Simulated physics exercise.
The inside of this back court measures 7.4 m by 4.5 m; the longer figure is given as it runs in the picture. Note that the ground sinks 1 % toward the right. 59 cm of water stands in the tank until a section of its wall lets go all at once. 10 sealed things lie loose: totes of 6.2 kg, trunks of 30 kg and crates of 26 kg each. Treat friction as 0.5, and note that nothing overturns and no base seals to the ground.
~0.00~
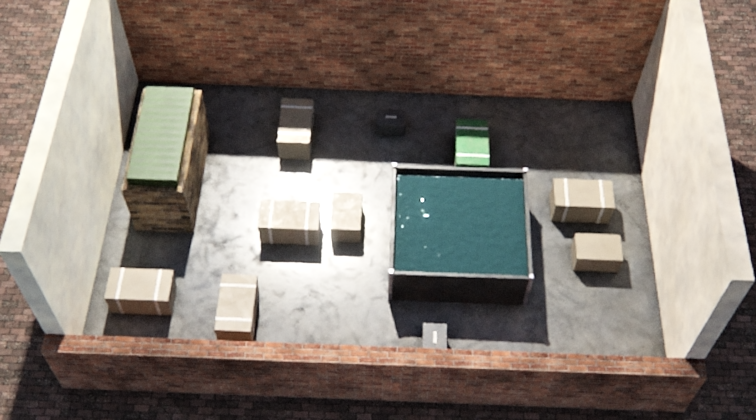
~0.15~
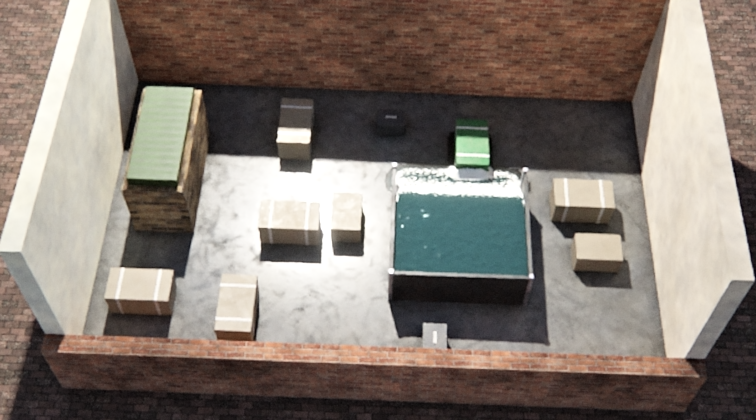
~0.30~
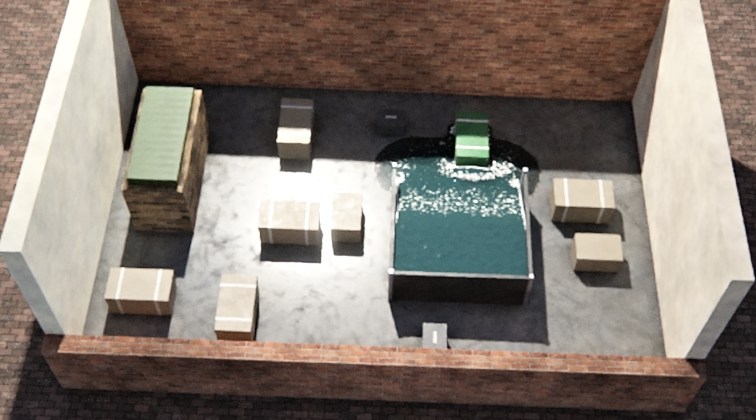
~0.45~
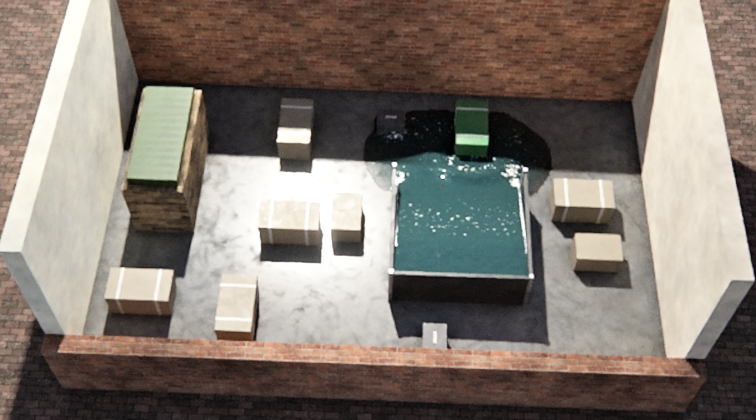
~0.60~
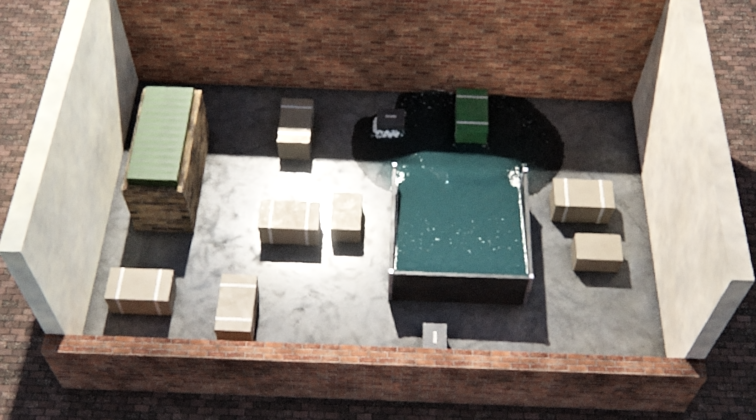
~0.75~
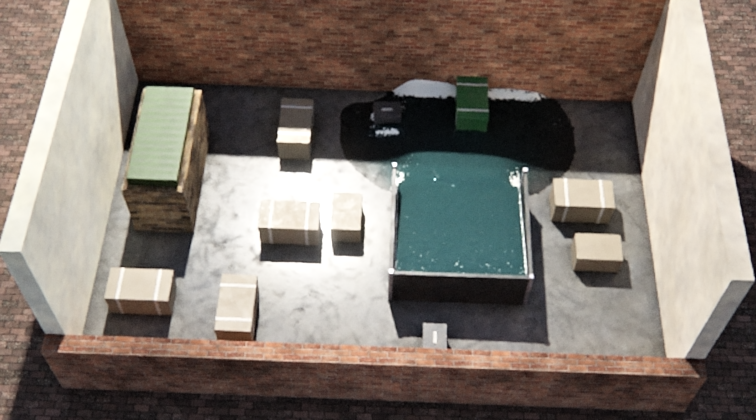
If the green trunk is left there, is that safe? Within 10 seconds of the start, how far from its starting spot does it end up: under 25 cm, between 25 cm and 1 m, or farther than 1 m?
Farther than 1 m.
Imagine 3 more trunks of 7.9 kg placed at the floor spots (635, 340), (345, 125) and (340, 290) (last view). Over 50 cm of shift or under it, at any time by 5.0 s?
In order: Above it, above it, below it.
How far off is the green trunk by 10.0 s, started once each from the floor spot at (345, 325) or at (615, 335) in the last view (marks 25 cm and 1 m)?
Well, the first time it keeps still, and the second time it drifts a modest way.
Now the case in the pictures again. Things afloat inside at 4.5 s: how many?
It comes to 1.
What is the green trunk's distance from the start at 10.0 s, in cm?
Around 350 cm from the start.
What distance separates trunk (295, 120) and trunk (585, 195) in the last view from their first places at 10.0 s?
Lab note - net shifts in turn: 120 cm; 100 cm.
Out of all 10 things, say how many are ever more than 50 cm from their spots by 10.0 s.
Counting them up, I find 5.
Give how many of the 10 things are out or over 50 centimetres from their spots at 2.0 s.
By that point, 2.
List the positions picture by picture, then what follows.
The first picture shows the green trunk at (472, 142) rests on the ground; water covers 2.7 m2; 0 of 10 have shifted.
The second picture shows the green trunk at (472, 142), on the bottom; 3.6 m2 under water; 0 of 10 have shifted.
The third picture shows the green trunk at (472, 134), on the bottom, 13 cm from its start; water covers 4.5 m2; 1 of 10 have shifted.
The fourth picture shows the green trunk at (472, 122), on the bottom, 34 cm from its start; water covers 5.8 m2; 1 of 10 have shifted.
The fifth picture shows the green trunk at (472, 110) rests on the ground, 56 cm from its start; 7.2 m2 under water; 1 of 10 have shifted.
The sixth picture shows the green trunk at (472, 97) rests on the ground, 80 cm from its start; 8.2 m2 under water; 2 of 10 have shifted.
After 2.0 s the green trunk is near (492, 93), 0.8 m from its start, afloat; 2 afloat.
After 4.5 s the green trunk is near (617, 178), 2.0 m from its start, afloat; 1 afloat.
After 7.0 s the green trunk is near (647, 299), 3.2 m from its start, aground; 0 afloat.
After 10.0 s the green trunk is near (635, 334), 3.5 m from its start, aground; 1 afloat.
